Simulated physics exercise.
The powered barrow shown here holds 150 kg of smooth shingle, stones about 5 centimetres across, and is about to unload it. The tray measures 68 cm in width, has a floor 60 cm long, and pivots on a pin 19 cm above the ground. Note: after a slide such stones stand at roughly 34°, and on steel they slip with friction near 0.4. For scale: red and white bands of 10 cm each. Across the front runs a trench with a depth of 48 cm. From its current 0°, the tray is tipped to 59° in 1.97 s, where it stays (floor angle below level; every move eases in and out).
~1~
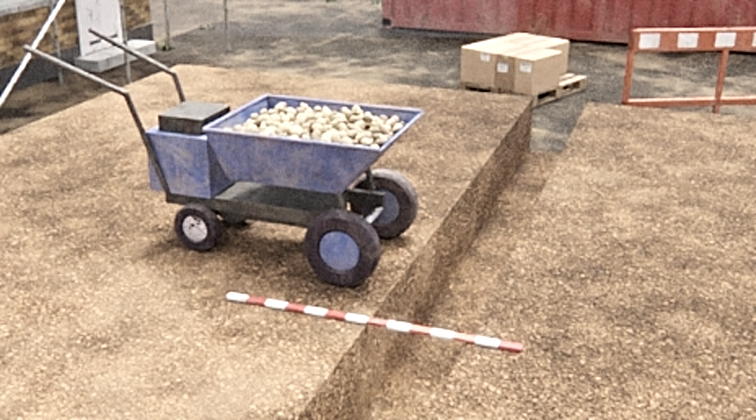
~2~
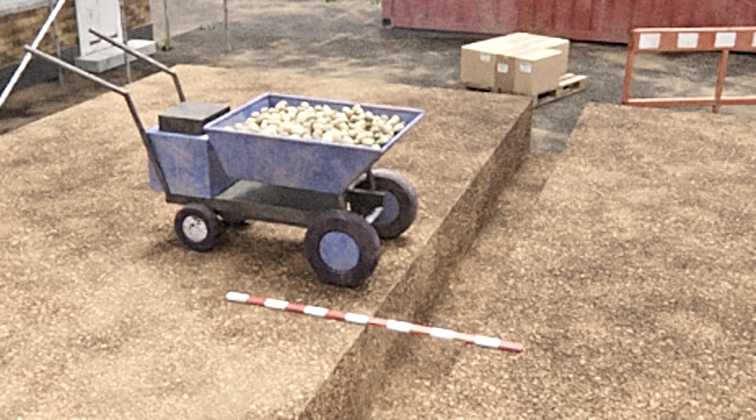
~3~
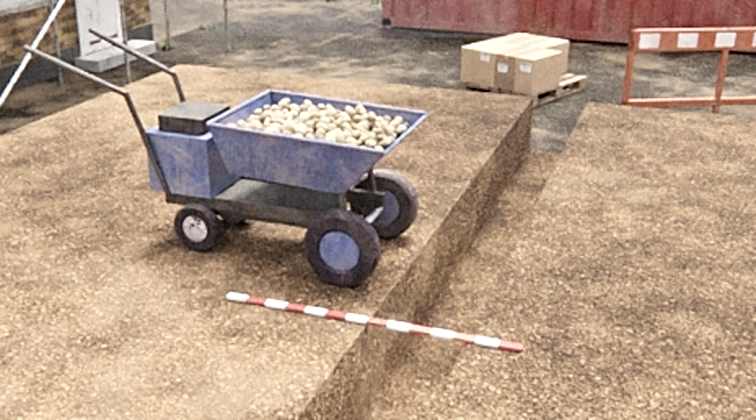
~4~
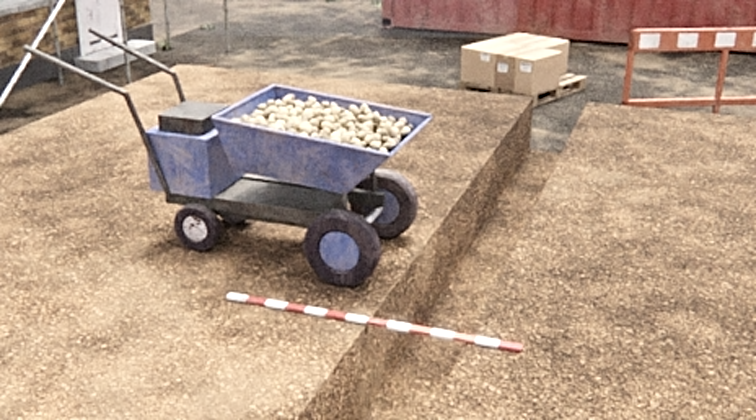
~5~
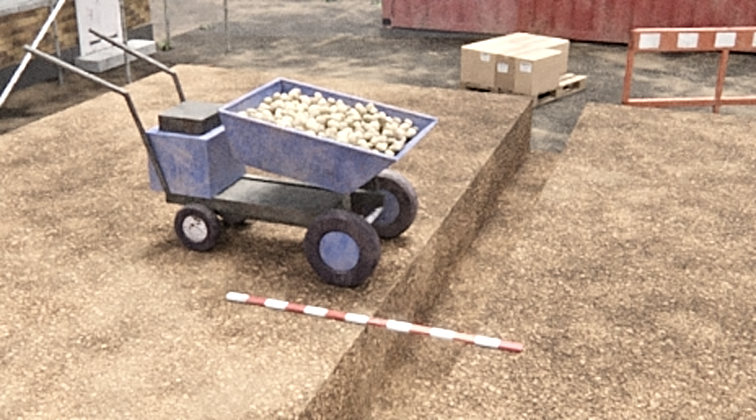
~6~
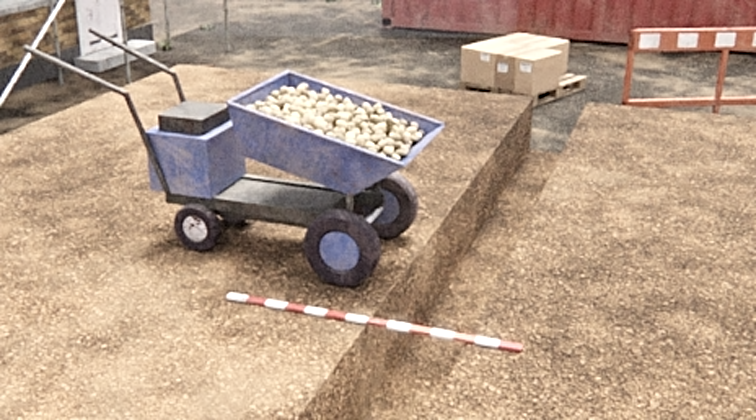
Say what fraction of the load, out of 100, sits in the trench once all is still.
About 56 out of 100.
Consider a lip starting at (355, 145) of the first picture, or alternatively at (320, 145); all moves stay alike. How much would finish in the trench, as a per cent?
Result: Close to 85 then close to 100 per cent.
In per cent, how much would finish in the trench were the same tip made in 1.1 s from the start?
With that timing, about 45 per cent.
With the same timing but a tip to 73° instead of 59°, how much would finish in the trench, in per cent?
Near 45 per cent then.
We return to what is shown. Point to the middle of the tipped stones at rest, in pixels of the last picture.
Around (488, 338).
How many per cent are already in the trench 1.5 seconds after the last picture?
Approx. 15 % of the load.
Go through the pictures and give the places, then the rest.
The tray is at 0°, its lip at (380, 150); the top of the load is at (324, 116), in the first frame.
Lip at (381, 151), floor tilted 1°, highest stones at (325, 115), in the second frame.
Lip at (384, 153), floor tilted 2°, highest stones at (303, 111), in the third frame.
Lip at (390, 156), floor tilted 5°, highest stones at (289, 106), in the fourth frame.
The tray is at 9°, its lip at (396, 160); the top of the load is at (285, 100), in the fifth frame.
Lip at (404, 166), floor tilted 13°, highest stones at (292, 94), in the sixth frame.
Then, 0.9 s after the last picture the floor is at 50°, 98 % in the tray, 2 % in the trench; the foremost stones are at (482, 210).
Then, 1.5 s after the last picture the floor is at 59°, 51 % in the tray, 17 % in the trench, 32 % past the trench; the foremost stones are at (597, 290).
Then, 1.8 s after the last picture the floor is at 59°, 31 % in the tray, 24 % in the trench, 45 % past the trench; the foremost stones are at (664, 305).
Then, 3.8 s after the last picture the floor is at 59°, 0 % in the tray, 56 % in the trench, 44 % past the trench; the foremost stones are at (692, 313).
